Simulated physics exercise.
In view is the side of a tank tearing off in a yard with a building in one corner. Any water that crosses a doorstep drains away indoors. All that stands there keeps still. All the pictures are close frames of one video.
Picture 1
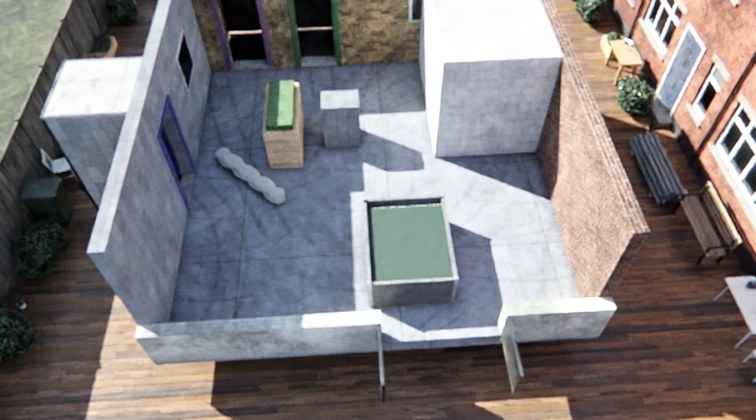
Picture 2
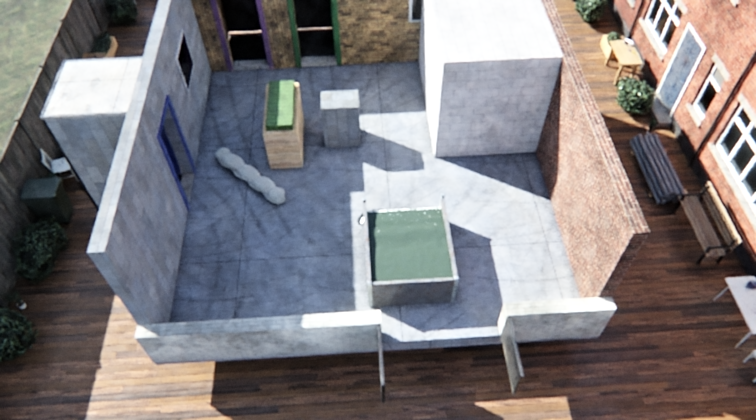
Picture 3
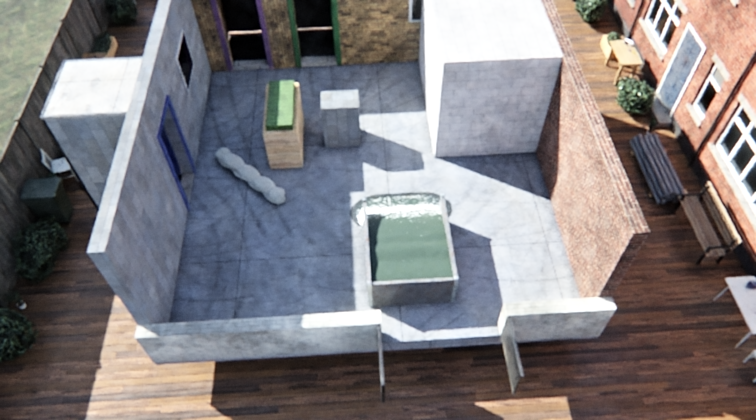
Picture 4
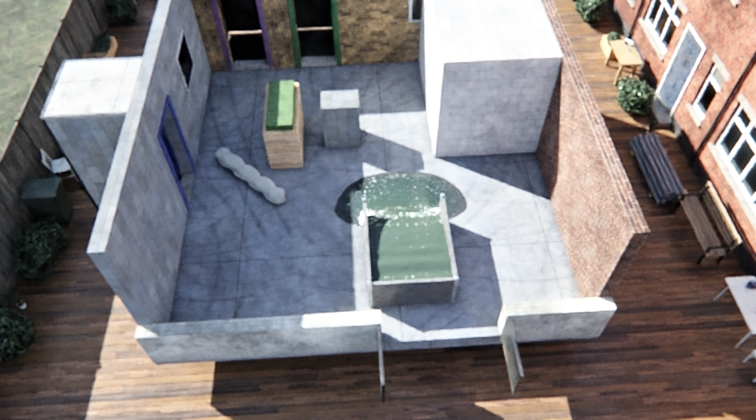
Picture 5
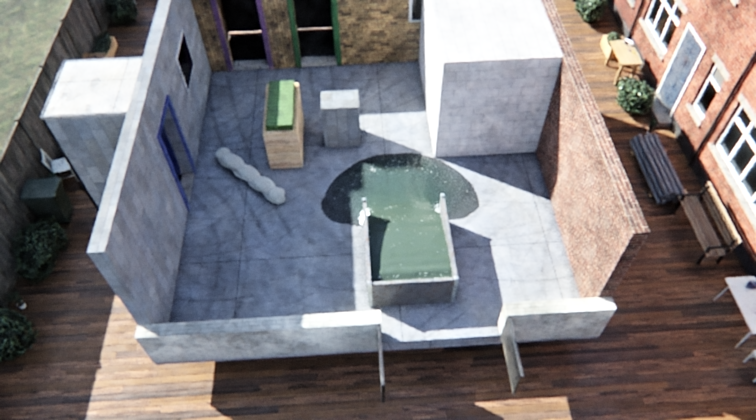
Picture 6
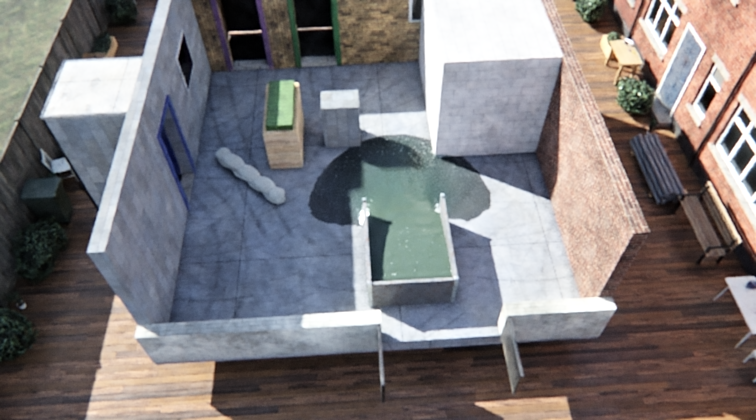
The video shows an open tank of green water in a walled yard with a large pale block in one corner. The tank's far side gives way, and water pours out, spreading across the grey floor in a widening dark pool.
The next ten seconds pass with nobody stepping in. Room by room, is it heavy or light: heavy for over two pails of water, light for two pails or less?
Green door - light; blue door - light; purple door - light.
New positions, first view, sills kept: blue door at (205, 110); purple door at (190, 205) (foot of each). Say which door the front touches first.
Answer: The green door.
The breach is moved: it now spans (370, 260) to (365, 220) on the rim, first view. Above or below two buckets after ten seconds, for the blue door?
In that case blue crosses the line.
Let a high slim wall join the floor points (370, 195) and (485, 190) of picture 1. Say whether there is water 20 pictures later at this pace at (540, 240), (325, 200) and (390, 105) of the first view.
Soaked, soaked, untouched.
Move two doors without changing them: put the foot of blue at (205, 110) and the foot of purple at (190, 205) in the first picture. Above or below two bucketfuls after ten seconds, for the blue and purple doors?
The blue door overflows, and the purple door falls short.
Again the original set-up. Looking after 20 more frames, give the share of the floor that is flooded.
About 50 per cent.
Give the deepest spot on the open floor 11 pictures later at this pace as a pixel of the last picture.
Look close to (398, 68).
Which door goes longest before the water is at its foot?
Answer: The one in blue.
A moment on, water covers 30 % of the floor; the green door not reached, the blue door not reached, the purple door not reached.
Next, water covers 35 % of the floor; the green door wet at the sill, nothing in, the blue door not reached, the purple door not reached.
Then, water covers 50 % of the floor; the green door under two buckets in, the blue door not reached, the purple door wet at the sill, nothing in.
Later, water covers 70 % of the floor; the green door under two buckets in, the blue door wet at the sill, nothing in, the purple door wet at the sill, nothing in.
In the end, water covers 95 % of the floor; the green door under two buckets in, the blue door wet at the sill, nothing in, the purple door wet at the sill, nothing in.
